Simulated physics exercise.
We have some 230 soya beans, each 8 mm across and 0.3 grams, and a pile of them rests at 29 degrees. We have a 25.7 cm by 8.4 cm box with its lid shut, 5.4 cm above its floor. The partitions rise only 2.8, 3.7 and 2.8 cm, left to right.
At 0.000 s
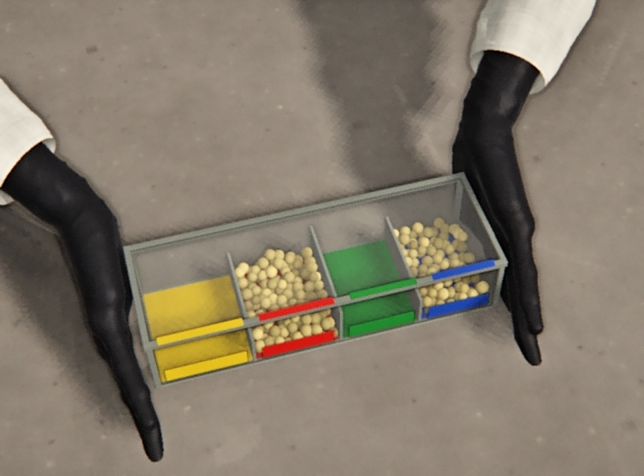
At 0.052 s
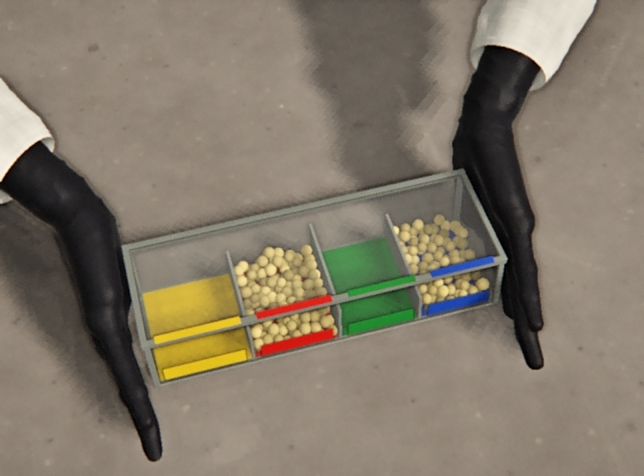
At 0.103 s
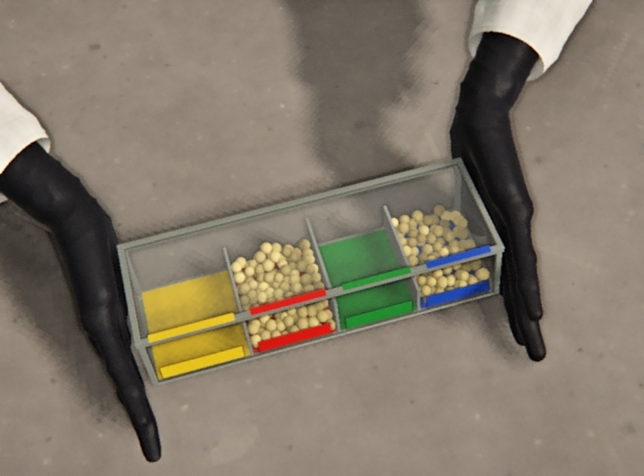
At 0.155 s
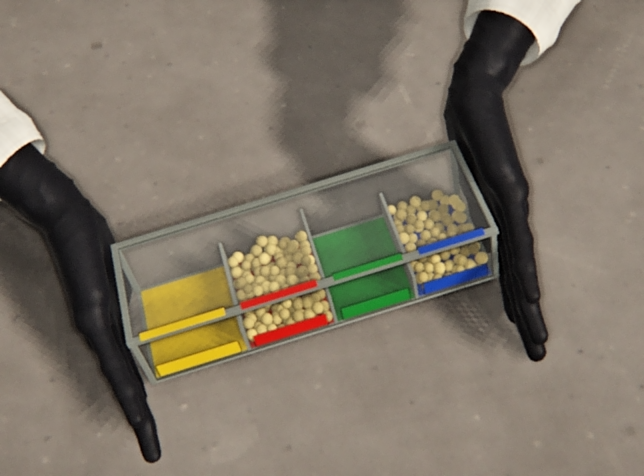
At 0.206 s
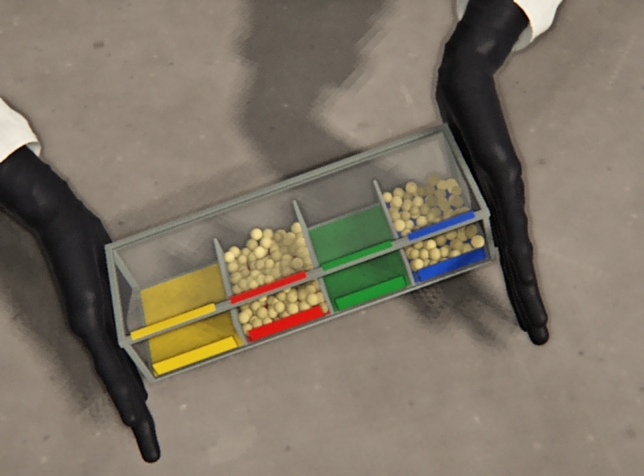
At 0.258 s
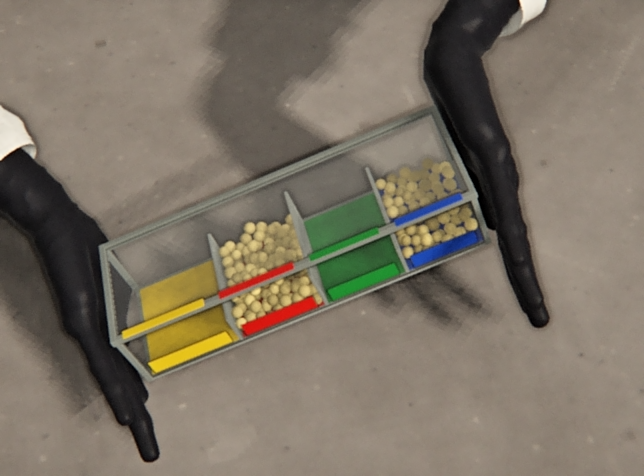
The clip opens on two black-gloved hands holding a clear, lidded box with yellow, red, green and blue sections, pale round beans piled in the red and blue ones. The hands then tilt it modestly, its right end rising while the left dips slightly, and the beans stay in their sections.
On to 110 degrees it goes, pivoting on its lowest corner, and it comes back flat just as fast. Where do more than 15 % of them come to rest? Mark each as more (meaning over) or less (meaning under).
Red compartment - less; blue compartment - less; green compartment - less; yellow compartment - more.
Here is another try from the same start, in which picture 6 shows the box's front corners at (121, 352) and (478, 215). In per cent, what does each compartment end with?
Red = 5 %; blue = 0 %; green = 10 %; yellow = 90 %.
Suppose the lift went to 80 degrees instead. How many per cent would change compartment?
About 40 per cent.
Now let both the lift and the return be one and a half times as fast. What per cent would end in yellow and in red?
Yellow 90 %; red 5 %.
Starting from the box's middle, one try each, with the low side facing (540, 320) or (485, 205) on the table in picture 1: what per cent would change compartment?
30 and 20 %.
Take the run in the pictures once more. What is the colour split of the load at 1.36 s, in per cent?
Red = 20, blue = 10, green = 20, yellow = 55 (percent).
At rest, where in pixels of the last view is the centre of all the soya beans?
Centre at rest: Approx. (179, 307) px.
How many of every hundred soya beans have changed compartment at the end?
About 100 per cent.
Then, at 1.36 s, tilt 110 degrees; red 20 %, blue 10 %, green 20 %, yellow 55 %.
Then, at 2.09 s, tilt 49 degrees; green 5 %, yellow 95 %.
Then, at 2.85 s, tilt 0 degrees; green 5 %, yellow 95 %.
At rest (3.4 s), red 0 %, blue 0 %, green 5 %, yellow 95 %.
